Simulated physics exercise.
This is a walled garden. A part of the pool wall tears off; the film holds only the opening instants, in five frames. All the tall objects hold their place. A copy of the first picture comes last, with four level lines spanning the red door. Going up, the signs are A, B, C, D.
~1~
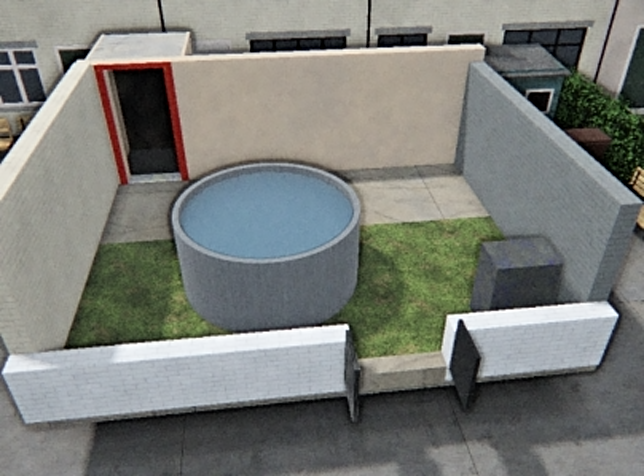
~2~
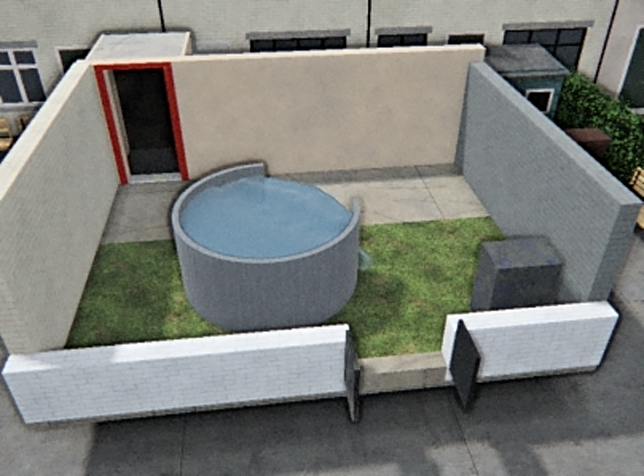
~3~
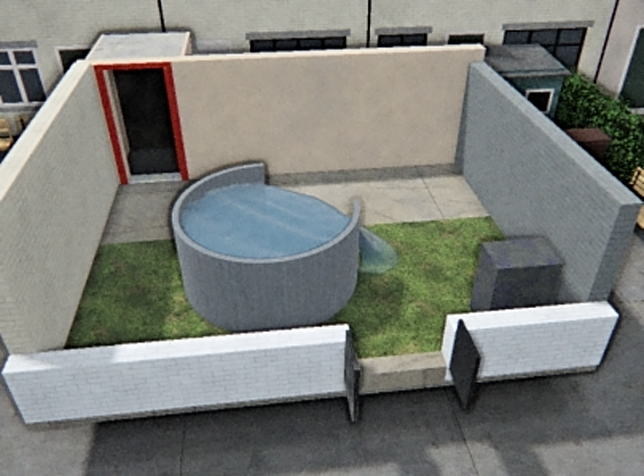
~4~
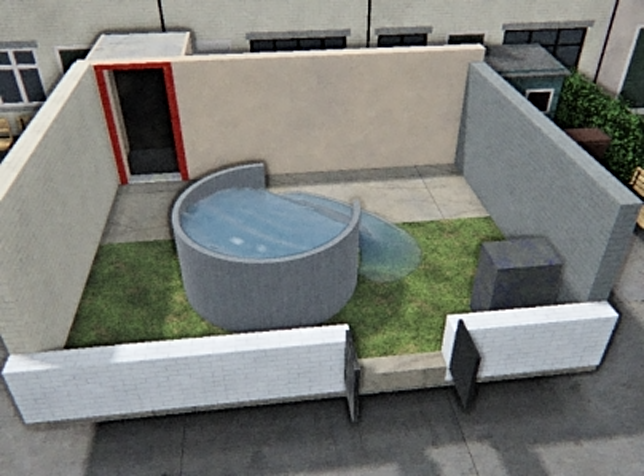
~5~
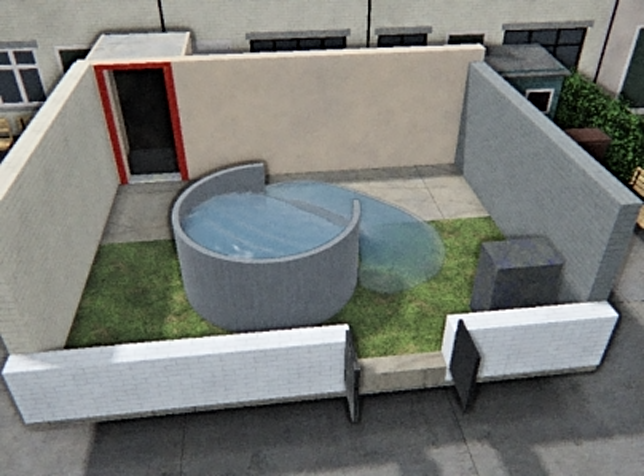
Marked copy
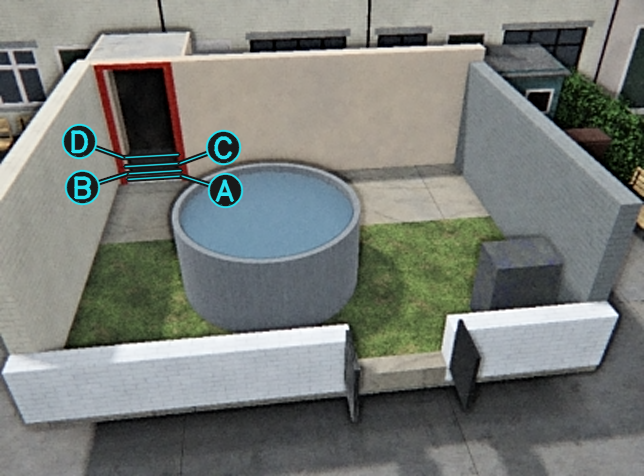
Water pours through a gap in the round grey pool's back wall and spreads rightward across the grass.
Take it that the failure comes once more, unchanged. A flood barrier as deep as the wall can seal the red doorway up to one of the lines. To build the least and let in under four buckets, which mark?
Choose B.
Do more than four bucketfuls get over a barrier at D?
No, not at all.
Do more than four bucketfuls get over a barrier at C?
No, not at all.
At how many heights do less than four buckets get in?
Three.
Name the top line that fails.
It is A.
On the marked copy, A at (155, 177); B at (154, 172); C at (152, 164); D at (150, 156); from the bottom up A, B, C, D.
For line A, about 11 bucketfuls get in.
For line B, a splash gets over, under a bucket.
For line C, nothing gets over.
For line D, nothing gets over.
